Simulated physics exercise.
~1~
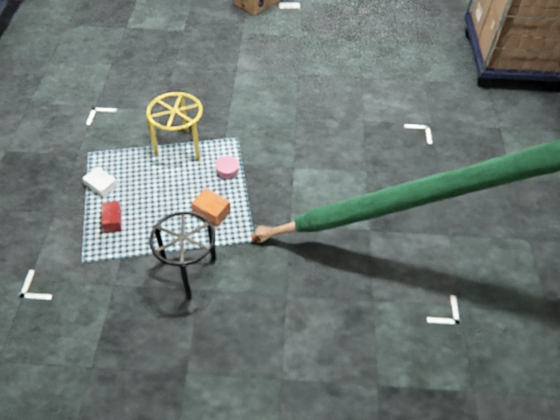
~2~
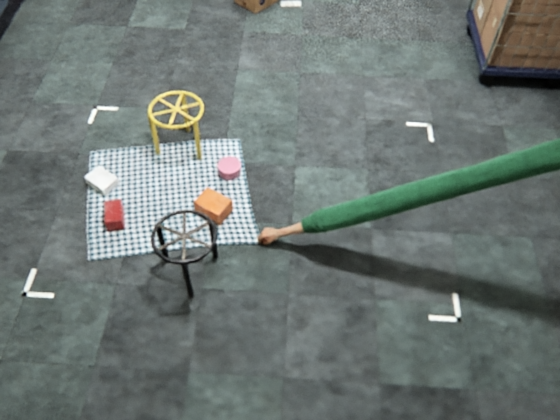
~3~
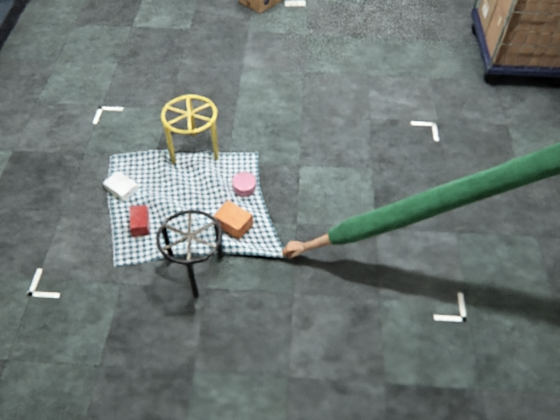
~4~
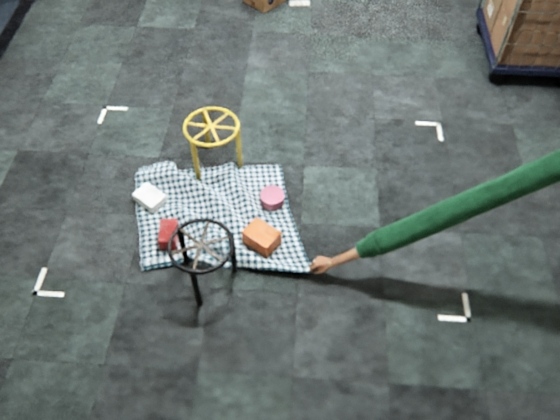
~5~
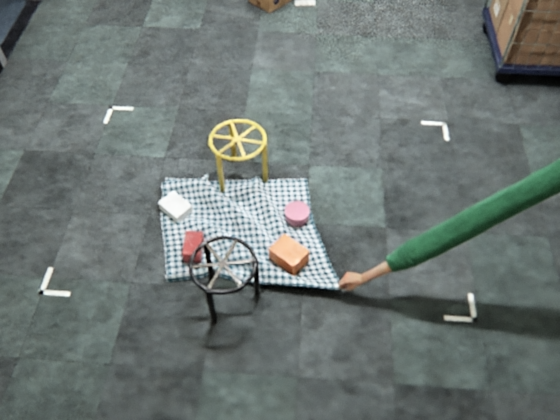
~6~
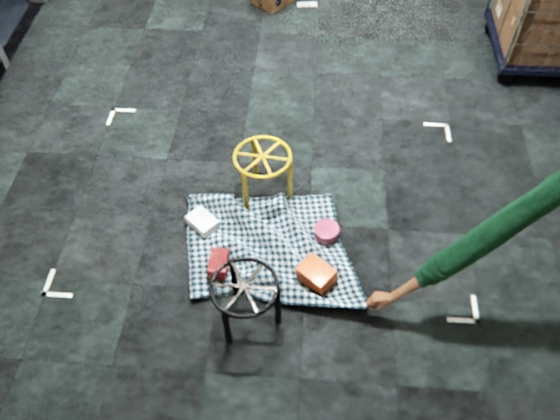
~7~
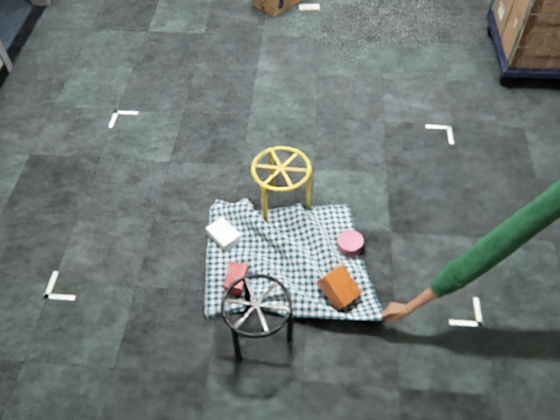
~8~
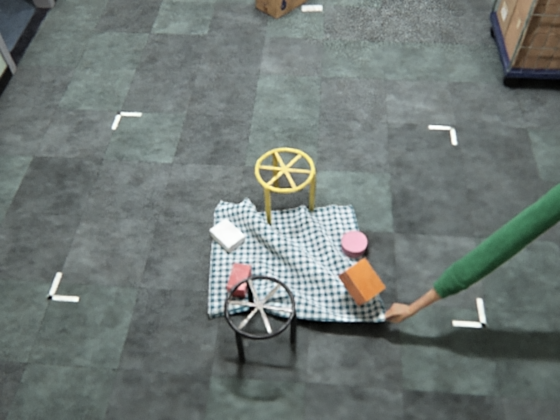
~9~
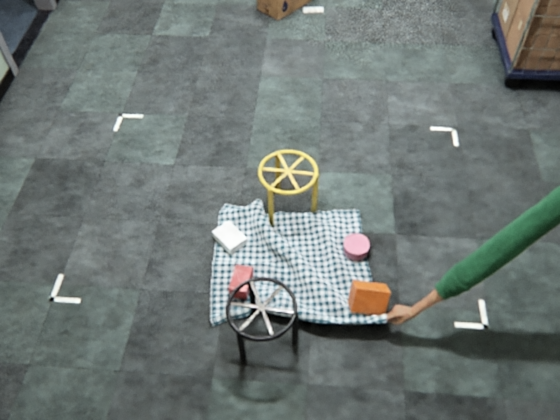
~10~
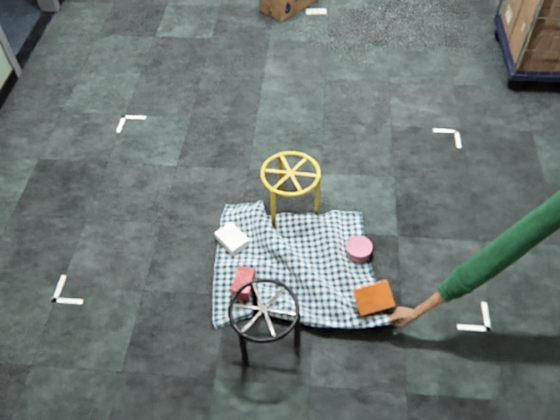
The clip shows a green-sleeved arm dragging a checkered cloth right and downward across a gray floor, carrying a yellow stool, a black stool, a pink round bin and white, red and orange boxes, until the cloth nearly stops and the orange box tips and turns beside the hand.
